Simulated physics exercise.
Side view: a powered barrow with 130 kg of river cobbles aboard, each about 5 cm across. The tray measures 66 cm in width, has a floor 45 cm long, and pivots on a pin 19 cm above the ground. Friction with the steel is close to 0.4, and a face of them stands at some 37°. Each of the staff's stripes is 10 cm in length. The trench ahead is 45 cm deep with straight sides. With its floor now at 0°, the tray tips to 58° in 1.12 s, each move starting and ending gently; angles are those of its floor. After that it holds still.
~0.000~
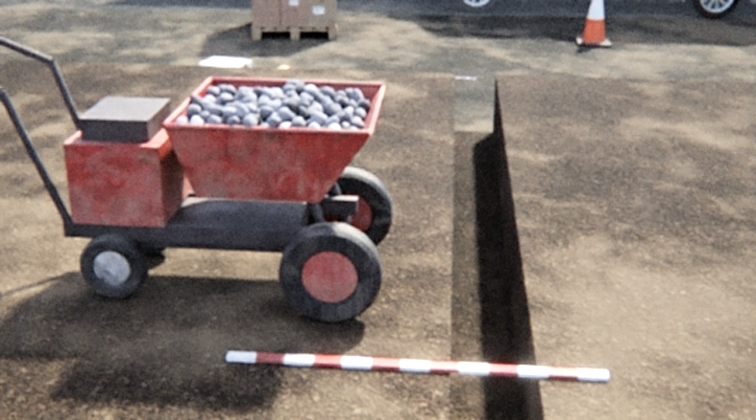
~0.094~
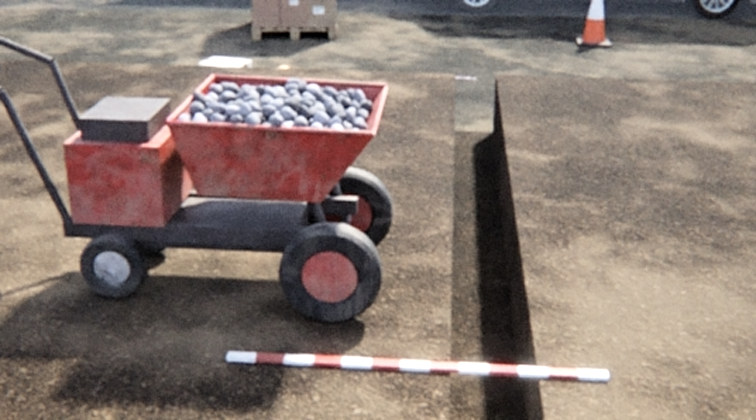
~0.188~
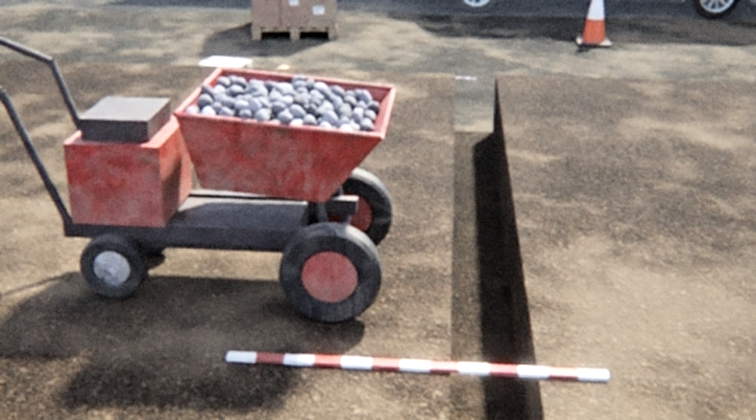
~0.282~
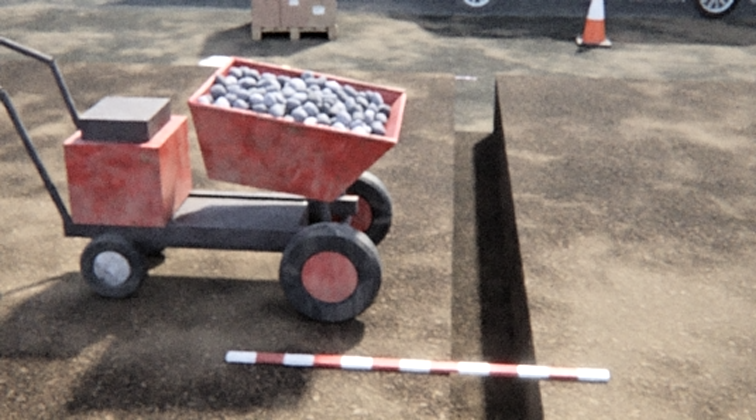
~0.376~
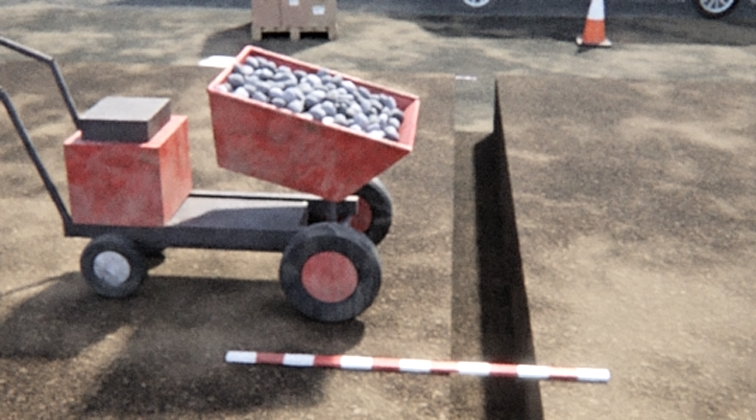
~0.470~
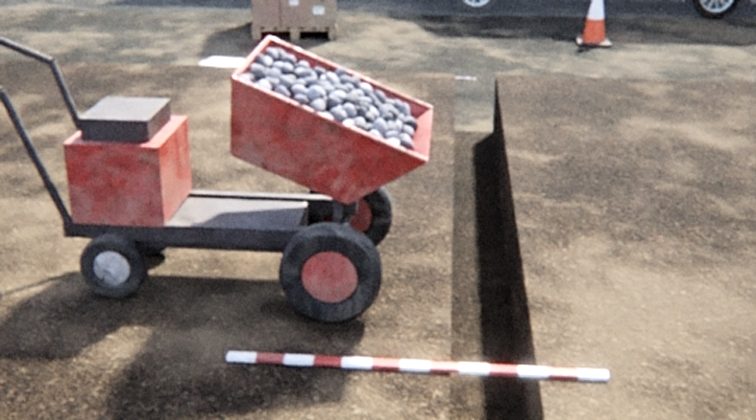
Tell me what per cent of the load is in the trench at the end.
Some 31 per cent.
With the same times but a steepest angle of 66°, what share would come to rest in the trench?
Share in trench: Approx. 50%.
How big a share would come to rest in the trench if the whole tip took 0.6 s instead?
Probably about 20 in a hundred.
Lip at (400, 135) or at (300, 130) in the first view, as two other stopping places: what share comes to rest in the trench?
20 %, then 45 %.
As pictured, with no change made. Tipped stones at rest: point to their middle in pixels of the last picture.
Roughly at (514, 370).
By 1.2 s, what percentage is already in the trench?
About 10%.
After 0.8 s the floor is at 49°; 100 % in the tray; the foremost stones are at (463, 187).
After 1.2 s the floor is at 58°; 85 % in the tray, 11 % in the trench, 4 % past the trench; the foremost stones are at (552, 272).
After 1.6 s the floor is at 58°; 63 % in the tray, 17 % in the trench, 20 % past the trench; the foremost stones are at (659, 296).
After 3.5 s the floor is at 58°; 47 % in the tray, 31 % in the trench, 22 % past the trench; the foremost stones are at (742, 297).
